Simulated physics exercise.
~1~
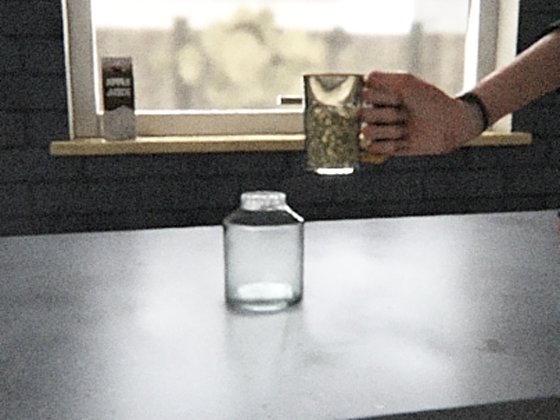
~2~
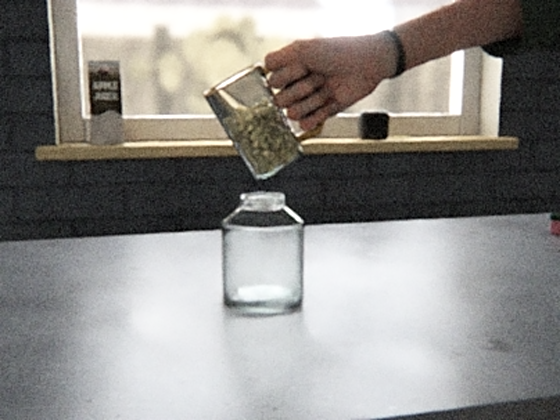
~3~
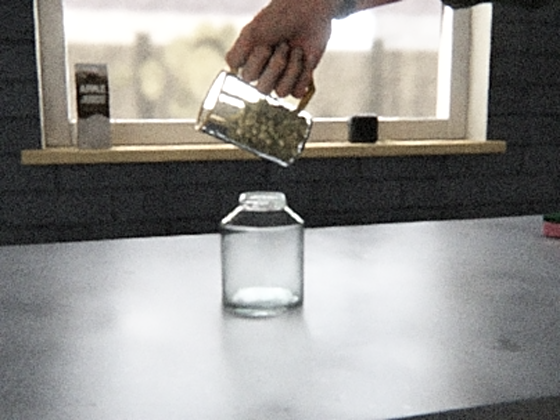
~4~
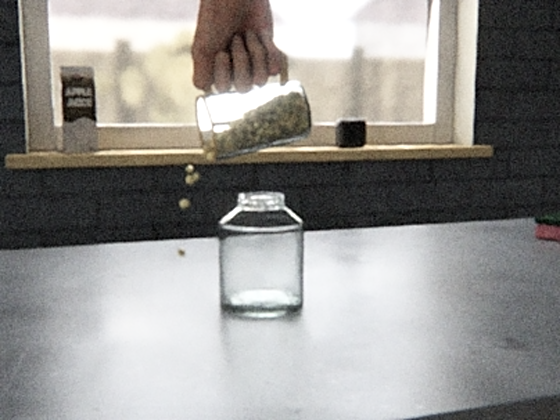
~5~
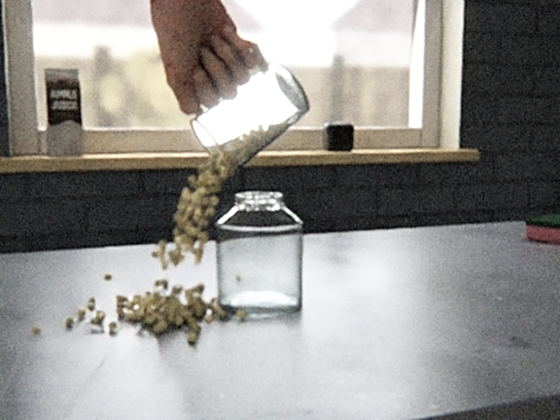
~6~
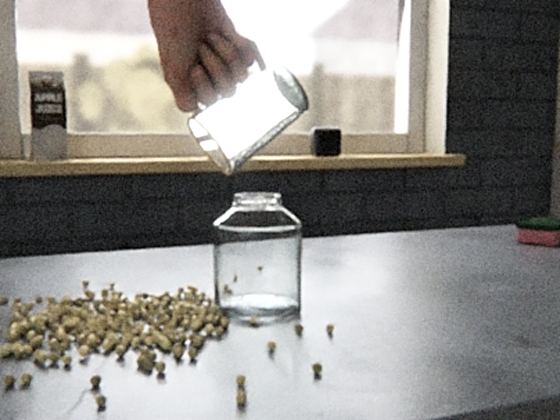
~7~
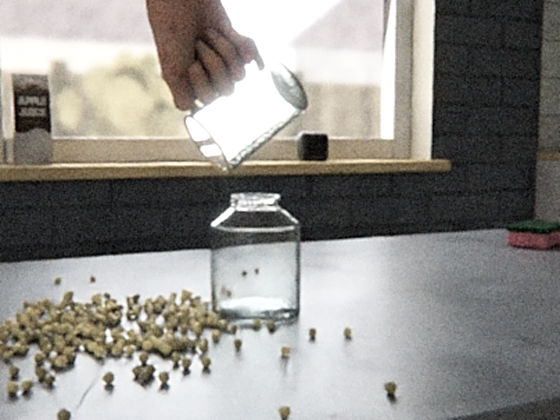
In the video, a hand brings a clear cup of soya beans over an open glass jar on a grey table and tips it leftward until it is upside down. The beans miss the jar and scatter across the table, mostly to the left, leaving both cup and jar empty.
